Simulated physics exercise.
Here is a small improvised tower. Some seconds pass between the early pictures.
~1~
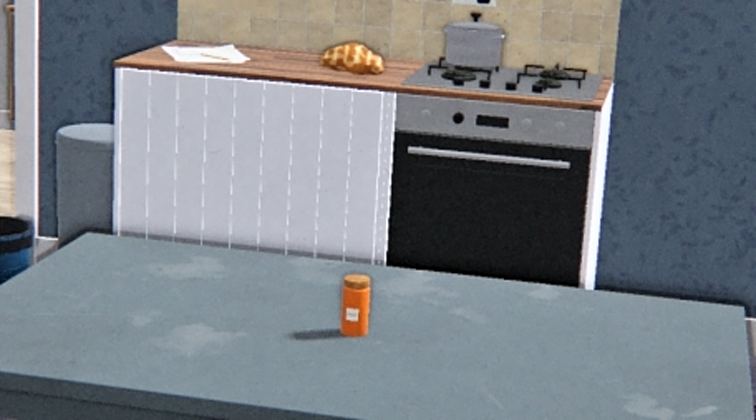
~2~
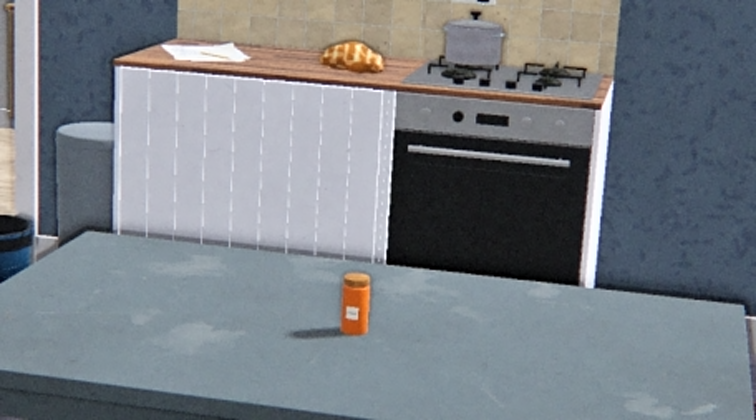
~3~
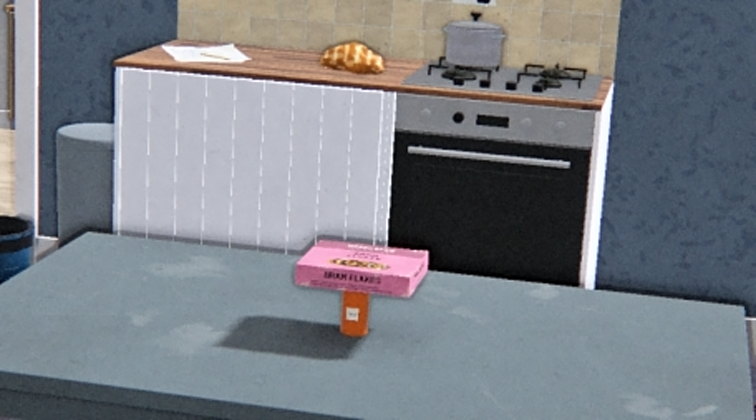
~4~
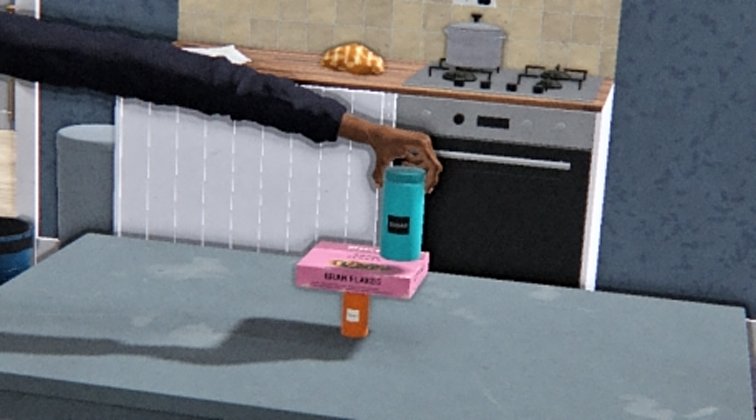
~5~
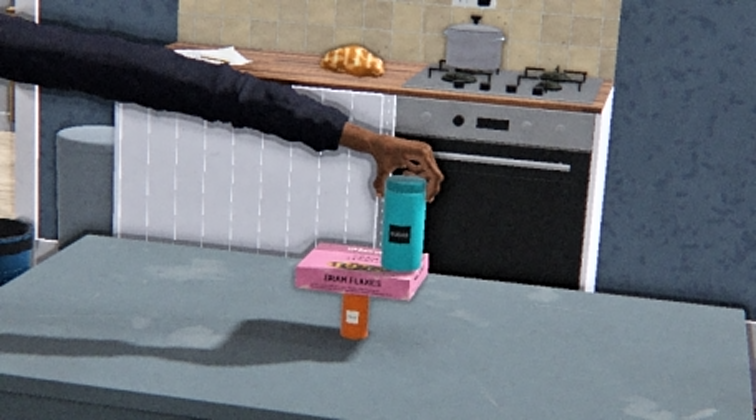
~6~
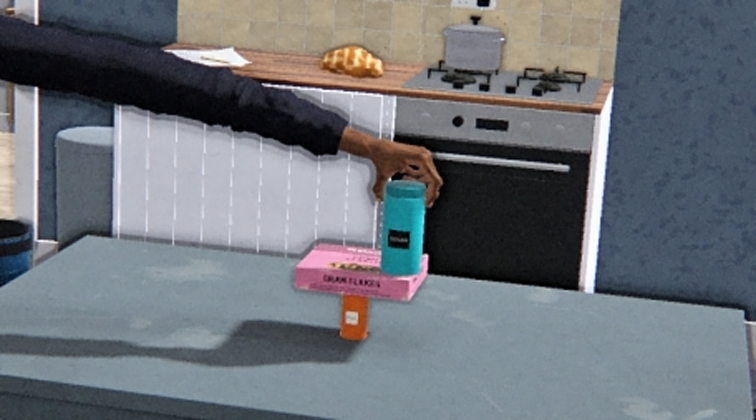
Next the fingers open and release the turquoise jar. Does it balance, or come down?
Here the stack comes apart.
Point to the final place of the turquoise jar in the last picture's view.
At about (469, 351).
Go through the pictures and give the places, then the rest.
The last thing is not in view yet; orange shaker (355, 306), in the first frame.
The last thing is not in view yet; orange shaker (355, 304), in the second frame.
The last thing is not in view yet; orange shaker (355, 305), in the third frame.
On its way; turquoise jar (402, 214); orange shaker (356, 307), in the fourth frame.
On its way; turquoise jar (404, 223); orange shaker (355, 308), in the fifth frame.
Set down, still held; turquoise jar (403, 228); orange shaker (355, 309), in the sixth frame.
Then, 0.30 s later than the last frame, turquoise jar now fallen; pink packet tilted by 30°.
Then, 0.50 s later than the last frame, pink packet on its side.
Then, 0.80 s later than the last frame, pink packet now fallen.
When it is over, fallen, turquoise jar and pink packet; orange shaker as before. End places, in pixels of the last picture, turquoise jar near (469, 350). The stack gives way.
